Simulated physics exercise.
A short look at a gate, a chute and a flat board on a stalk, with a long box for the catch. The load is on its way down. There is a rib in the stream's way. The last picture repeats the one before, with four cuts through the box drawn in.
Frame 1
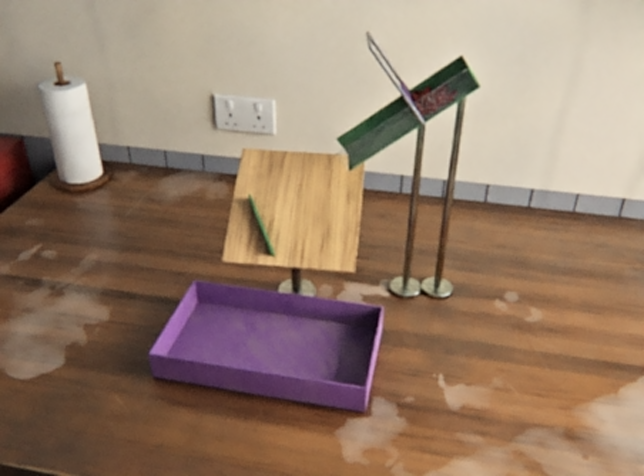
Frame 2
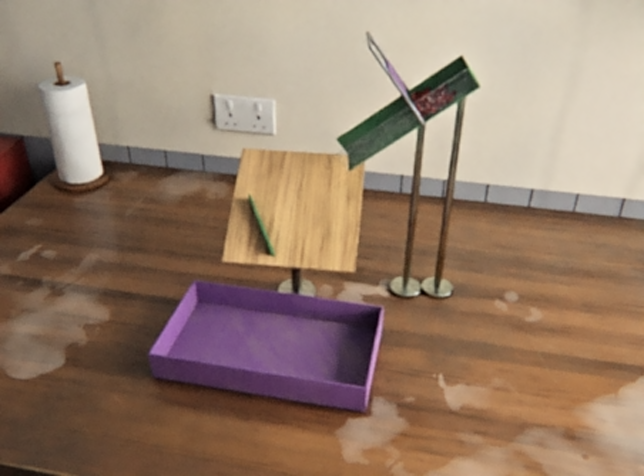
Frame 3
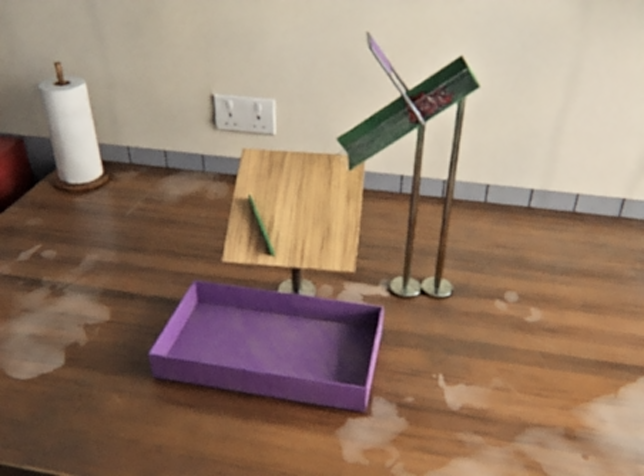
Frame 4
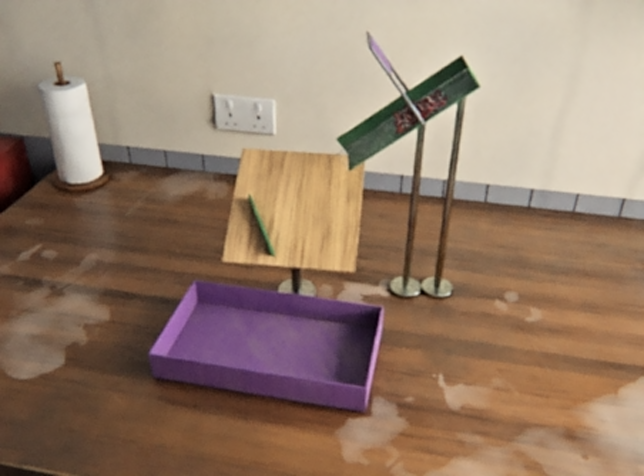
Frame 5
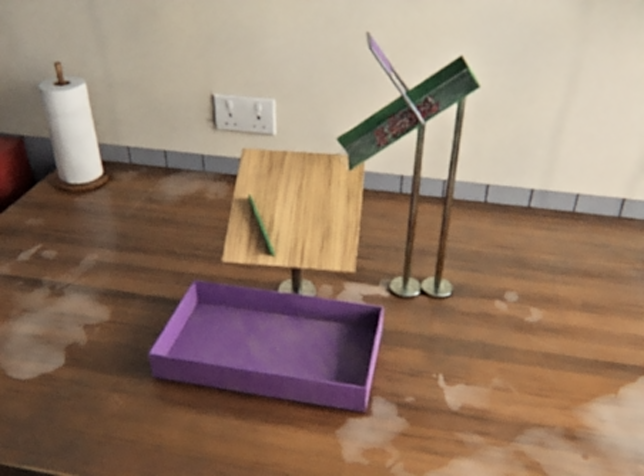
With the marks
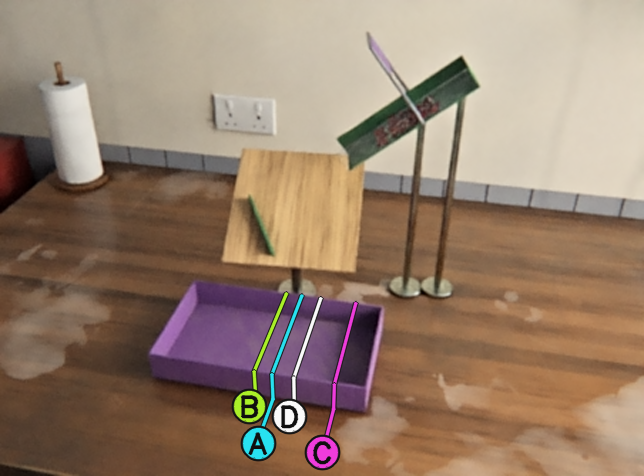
A wooden table held a purple box, a tilted board with a green rib, and a raised green chute, where a small clump of dark red beans slid a short way down to the left.
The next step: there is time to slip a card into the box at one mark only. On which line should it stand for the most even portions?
I would pick line A.
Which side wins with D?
The left side.
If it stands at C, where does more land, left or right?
More lands on the left.
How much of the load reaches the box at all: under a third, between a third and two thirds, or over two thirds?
About that: Over two thirds.
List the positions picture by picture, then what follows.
In the first picture, load behind the gate at (426, 98), kidney beans; lip of the chute at (349, 163), sloping fairly steeply.
In the second picture, middle of the board at (296, 207), tilted fairly steeply; middle of its low edge at (288, 266); of its high edge at (303, 152).
In the third picture, front corners of the box at (149, 353) and (366, 388), empty; front of the load at (412, 121).
In the fourth picture, middle of the load at (417, 114); its front at (399, 130), about a quarter of the way to the lip; rib from (249, 194) to (273, 252).
In the fifth picture, middle of the load at (408, 120); its front at (380, 144), about half of the way to the lip.
On the marked copy, line A crosses the front rim at (272, 373); line B crosses the front rim at (254, 370); line C crosses the front rim at (334, 383); line D crosses the front rim at (294, 376).
For line A, of what is caught, about half on the left of the divider, about half on the right.
For line B, of what is caught, none on the left of the divider, all on the right.
For line C, of what is caught, all on the left of the divider, none on the right.
For line D, of what is caught, nearly all on the left of the divider, a stray few on the right.
